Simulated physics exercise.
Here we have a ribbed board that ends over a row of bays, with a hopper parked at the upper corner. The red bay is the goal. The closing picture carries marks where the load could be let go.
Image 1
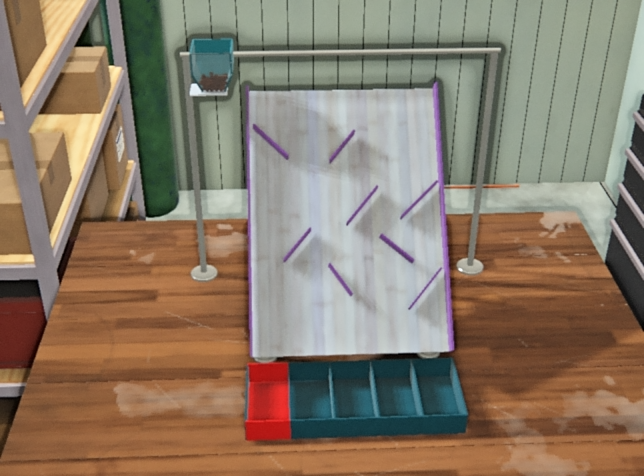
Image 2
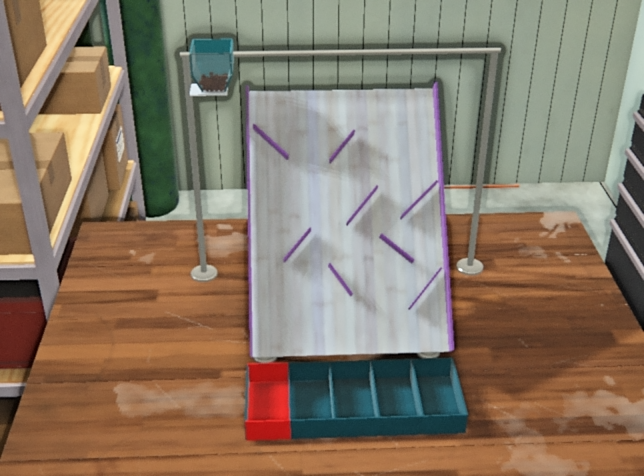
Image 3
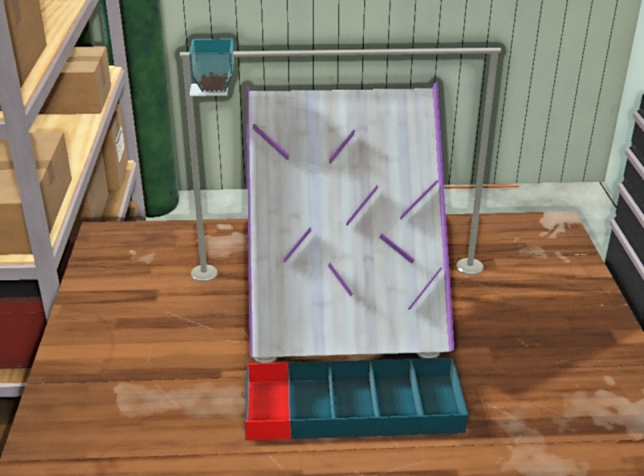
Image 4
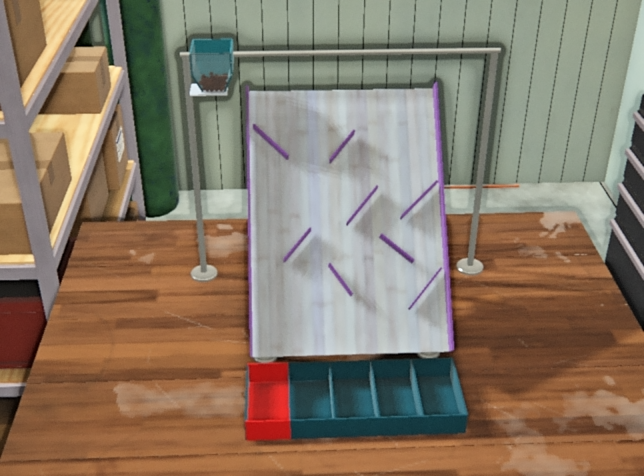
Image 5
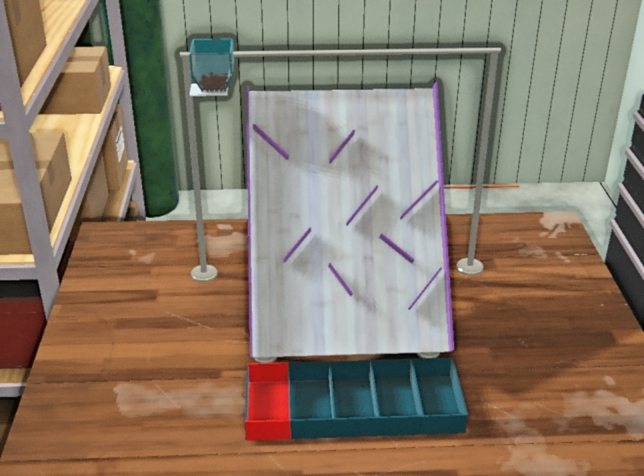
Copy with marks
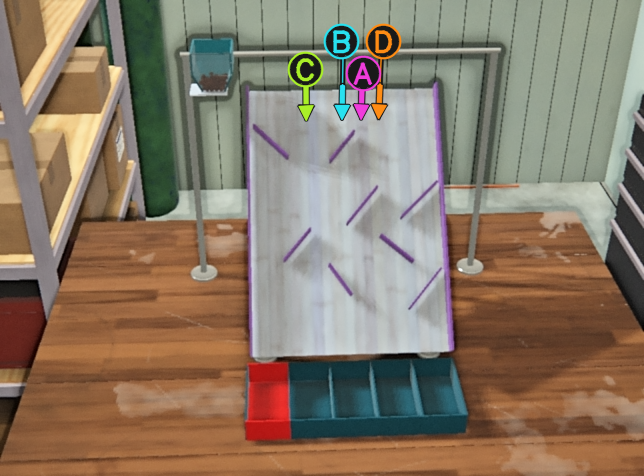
On a wooden tabletop, a small hopper and a board with purple ribs stay still.
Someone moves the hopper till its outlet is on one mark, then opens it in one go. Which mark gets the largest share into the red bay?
Choose B.
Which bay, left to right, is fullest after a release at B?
The first.
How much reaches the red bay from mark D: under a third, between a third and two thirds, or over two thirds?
It is under a third.
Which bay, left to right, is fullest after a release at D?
The fourth.
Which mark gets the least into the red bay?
The answer is D.
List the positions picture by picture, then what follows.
The first frame shows hopper near (214, 84), allspice berries, door shut.
The second frame shows ribs (253, 124) to (288, 155), (330, 159) to (355, 130), (348, 222) to (378, 185).
The third frame shows ribs (402, 216) to (438, 180), (284, 260) to (311, 227), (381, 234) to (414, 261).
The fourth frame shows ribs (329, 263) to (352, 294), (411, 308) to (442, 267).
The fifth frame shows red bay near (268, 429), number 1 of 5 from the left.
On the marked copy, mark A meets the board at (361, 114); mark B meets the board at (342, 114); mark C meets the board at (306, 115); mark D meets the board at (378, 113).
With A, close to a third in the red bay, close to half in other bays, only a few held on the board, a small share outside the box.
With B, close to two thirds in the red bay, a small share in other bays, only a few held on the board, close to a quarter outside the box.
With C, close to half in the red bay, close to a third in other bays, close to a quarter outside the box.
With D, close to a quarter in the red bay, close to two thirds in other bays, a small share outside the box.
